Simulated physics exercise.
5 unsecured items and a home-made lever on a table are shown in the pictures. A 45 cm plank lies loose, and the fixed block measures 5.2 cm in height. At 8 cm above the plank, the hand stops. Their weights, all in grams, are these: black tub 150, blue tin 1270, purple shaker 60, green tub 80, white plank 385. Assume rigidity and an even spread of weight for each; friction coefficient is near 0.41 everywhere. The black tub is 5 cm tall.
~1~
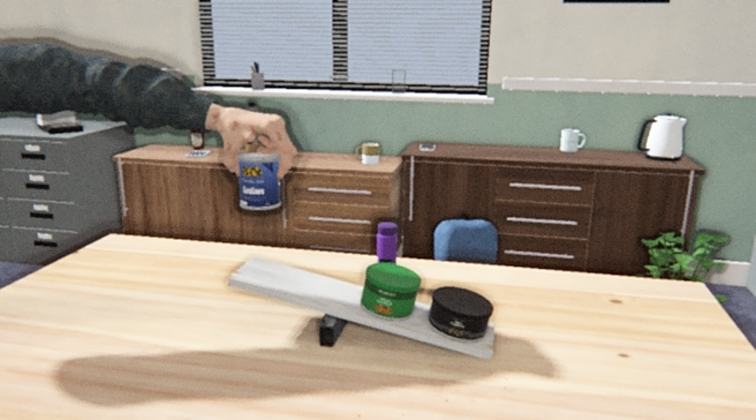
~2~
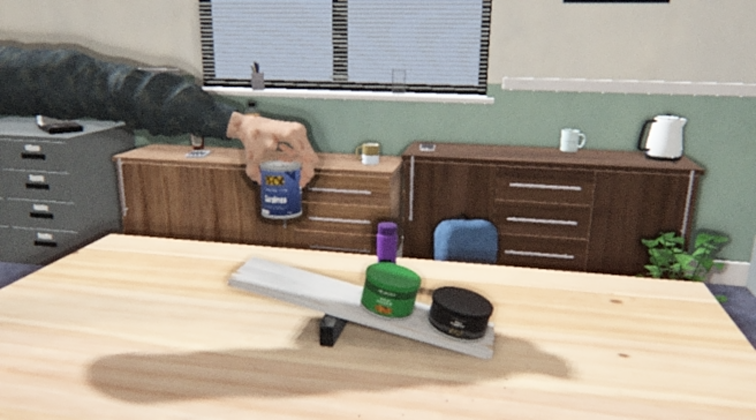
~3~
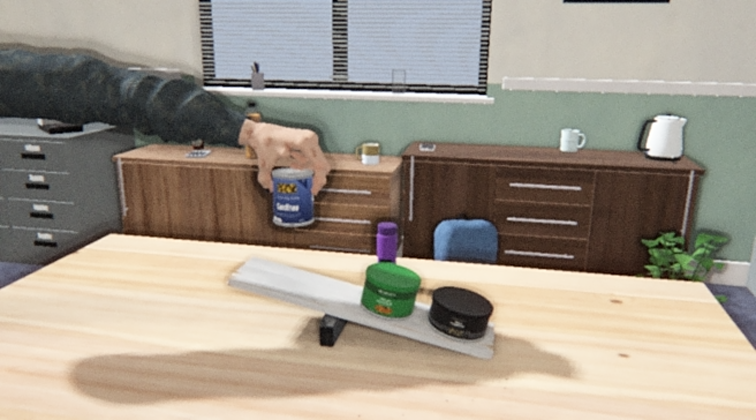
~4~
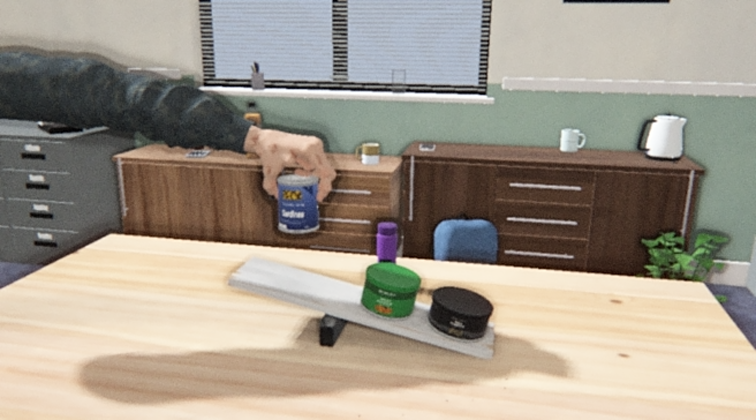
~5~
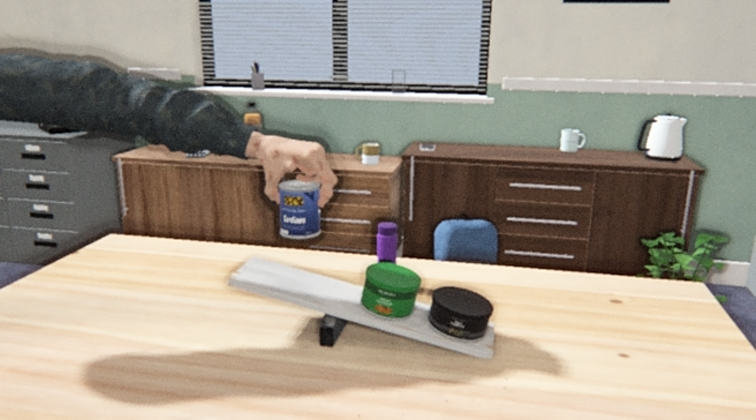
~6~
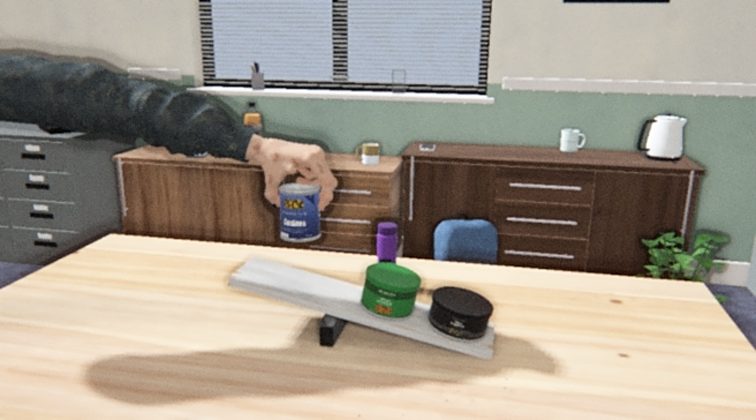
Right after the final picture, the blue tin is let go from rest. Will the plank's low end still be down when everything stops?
No, it ends up raised.
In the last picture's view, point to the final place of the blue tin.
About (278, 282).
Then, 0.30 s on from there, plank at 13°, tipped the other way; blue tin 3° off upright near (303, 272); black tub 24° off upright; green tub 24° off upright.
Then, 0.40 s on from there, plank at 17°, tipped the other way; blue tin 17° off upright near (291, 279); black tub 46° off upright; green tub 41° off upright.
Then, 0.50 s on from there, plank at 17°, tipped the other way; blue tin 17° off upright near (282, 281); black tub 58° off upright; green tub 28° off upright.
In the end, plank at 17°, tipped the other way; not toppled but over 4 cm from the start, black tub, blue tin and green tub; the other 2 under 4 cm from the start. At the end, from the last picture's camera, blue tin near (278, 282). The plank swings over.
